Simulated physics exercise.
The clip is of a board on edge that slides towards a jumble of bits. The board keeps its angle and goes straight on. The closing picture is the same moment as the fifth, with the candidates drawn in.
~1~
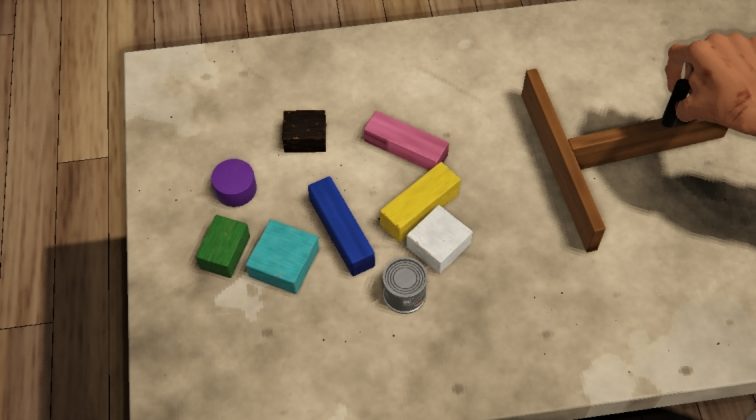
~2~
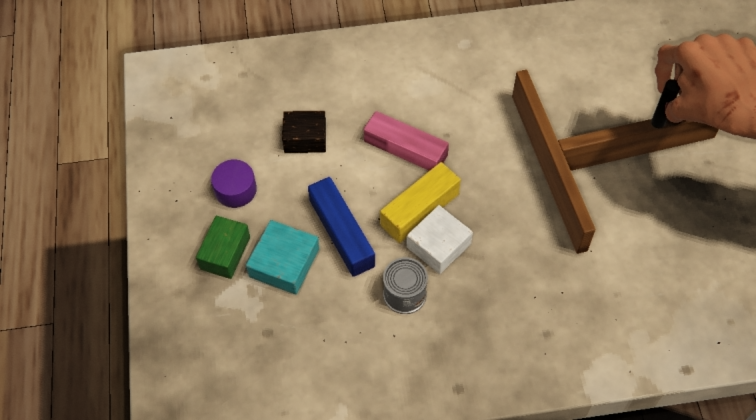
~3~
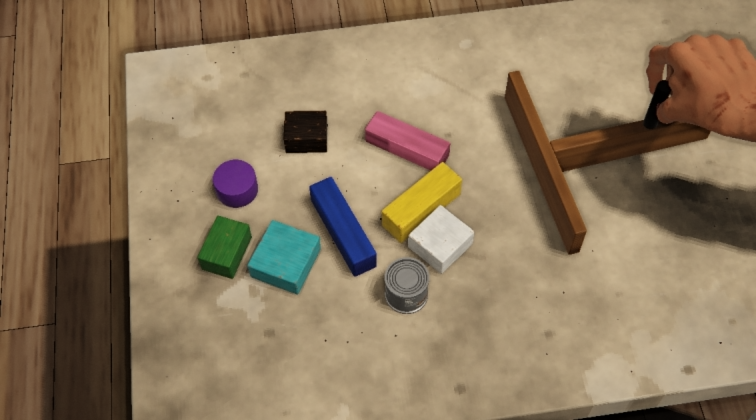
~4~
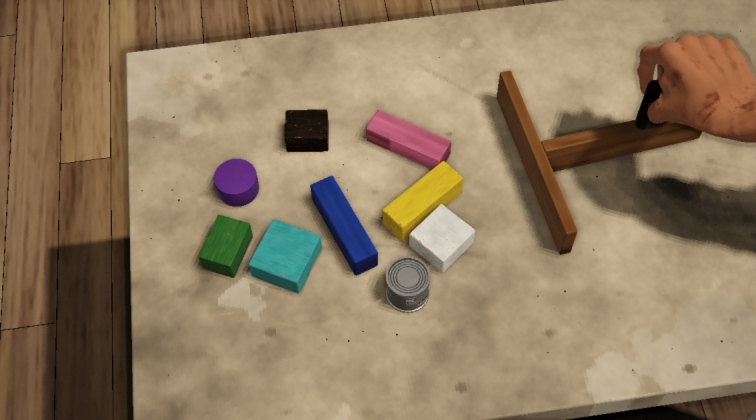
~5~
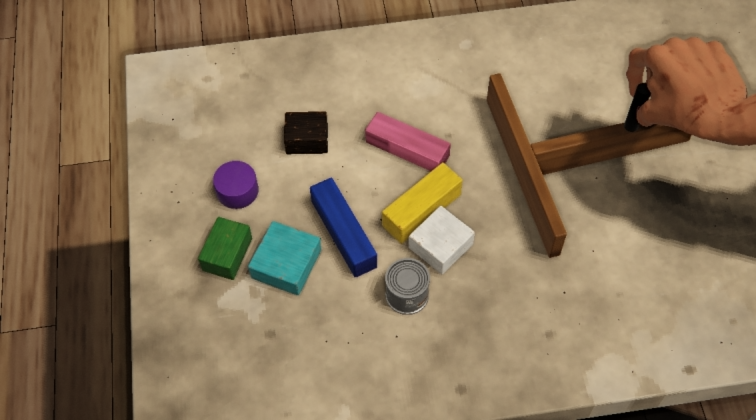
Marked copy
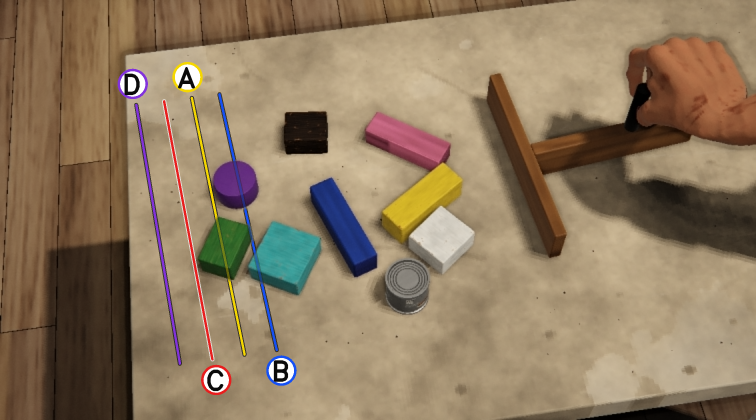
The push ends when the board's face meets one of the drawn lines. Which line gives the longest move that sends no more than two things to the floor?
It can go as far as A.
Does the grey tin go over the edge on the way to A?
No.
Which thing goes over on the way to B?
The green block goes over.
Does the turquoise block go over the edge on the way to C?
Yes.
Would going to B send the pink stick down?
By then, no.
On the copy, A at (216, 216); B at (246, 212); C at (186, 220); D at (156, 224).
On A. First, board (416, 165); grey tin (398, 298); turquoise block (279, 260).
Then, board (302, 180); green block (142, 241); turquoise block (180, 258).
Finally, board (215, 191); turquoise block over the edge; green block over the edge; two fallen.
By contrast, B is within the limit but short; C drops four; D drops six.
